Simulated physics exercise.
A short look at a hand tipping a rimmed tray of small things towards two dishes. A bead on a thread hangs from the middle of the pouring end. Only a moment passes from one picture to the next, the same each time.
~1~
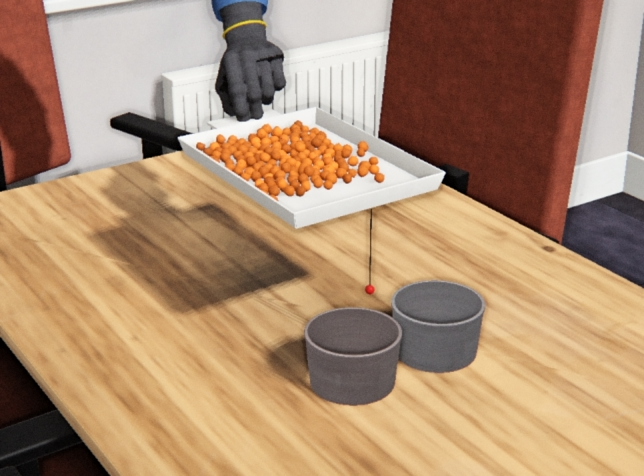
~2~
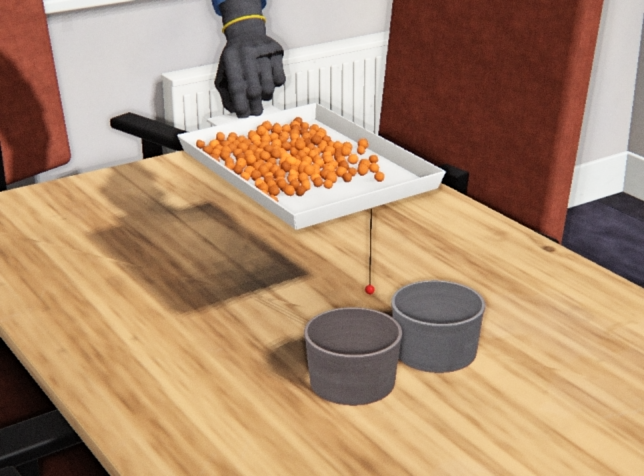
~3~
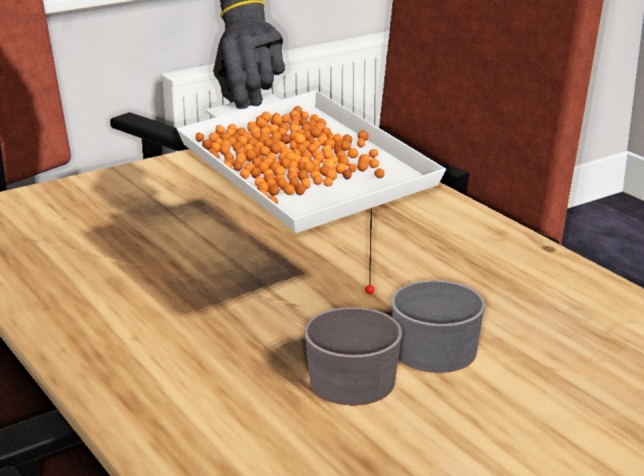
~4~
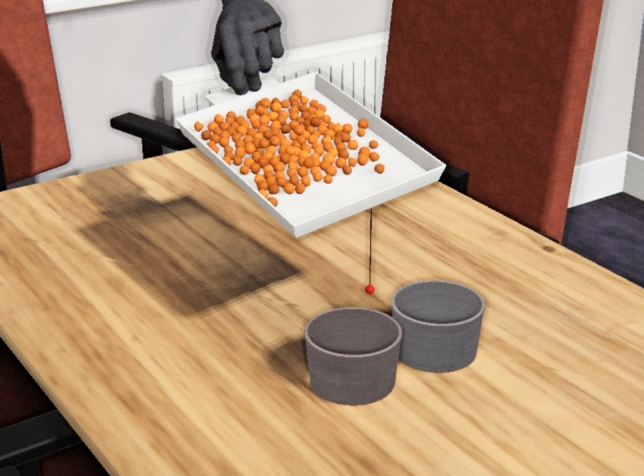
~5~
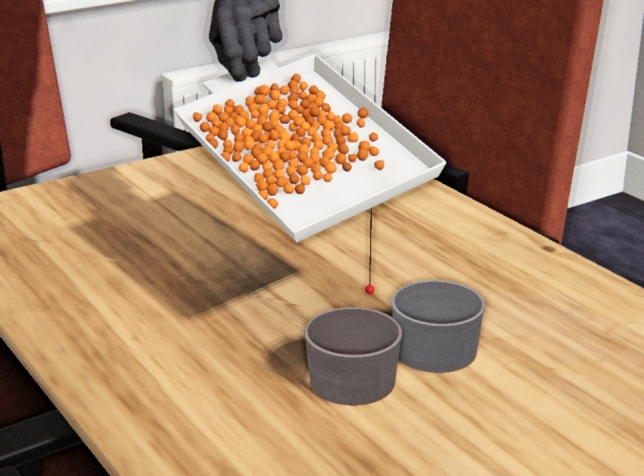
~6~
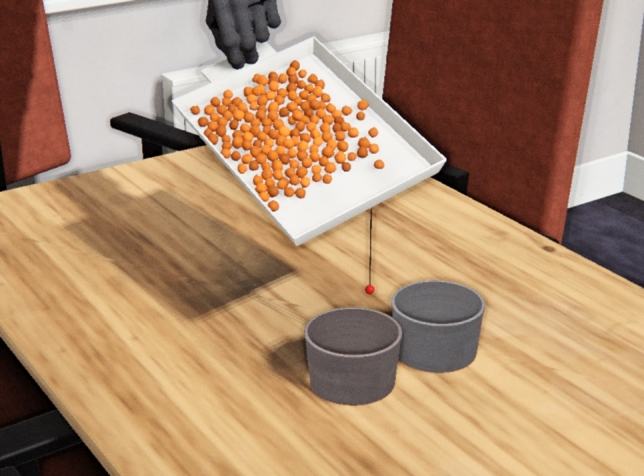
In this clip, a gloved hand holds a white rimmed tray of small orange balls above two grey dishes on a wooden table, then steadily tilts it, the left corner of its front edge dipping slightly as the back rises.
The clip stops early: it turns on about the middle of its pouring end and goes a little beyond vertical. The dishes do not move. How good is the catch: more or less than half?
Caught overall: Under half.
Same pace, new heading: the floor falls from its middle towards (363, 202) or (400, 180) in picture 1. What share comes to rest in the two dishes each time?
About 70 and 50 per cent.
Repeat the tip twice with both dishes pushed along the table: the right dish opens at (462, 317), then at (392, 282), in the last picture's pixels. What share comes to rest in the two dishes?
Near 10 % and 50 %.
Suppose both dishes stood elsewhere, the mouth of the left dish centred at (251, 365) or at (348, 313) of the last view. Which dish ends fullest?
At the first place the right dish, at the second the dish on the left.
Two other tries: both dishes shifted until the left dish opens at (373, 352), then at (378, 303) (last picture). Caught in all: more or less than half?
First the smaller part, then the smaller part.
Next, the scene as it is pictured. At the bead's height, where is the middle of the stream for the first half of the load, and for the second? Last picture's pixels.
The first part at (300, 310); the rest at (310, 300).
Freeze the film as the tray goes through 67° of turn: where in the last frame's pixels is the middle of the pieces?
At about (299, 196).
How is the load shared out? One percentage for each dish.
The left dish has 40 per cent, the right dish has 0.
Soon, tray tipped steeply; most on the tray; a stray few in the left dish; a small part in the air.
A while on, tray tipped past a quarter turn; a small part on the tray; about a third in the left dish; about a third outside both; a small part in the air.
Towards the end, tray tipped past a quarter turn; about a third in the left dish; about two thirds outside both.
Finally, tray tipped past a quarter turn; about a third in the left dish; none in the right dish; about two thirds outside both.
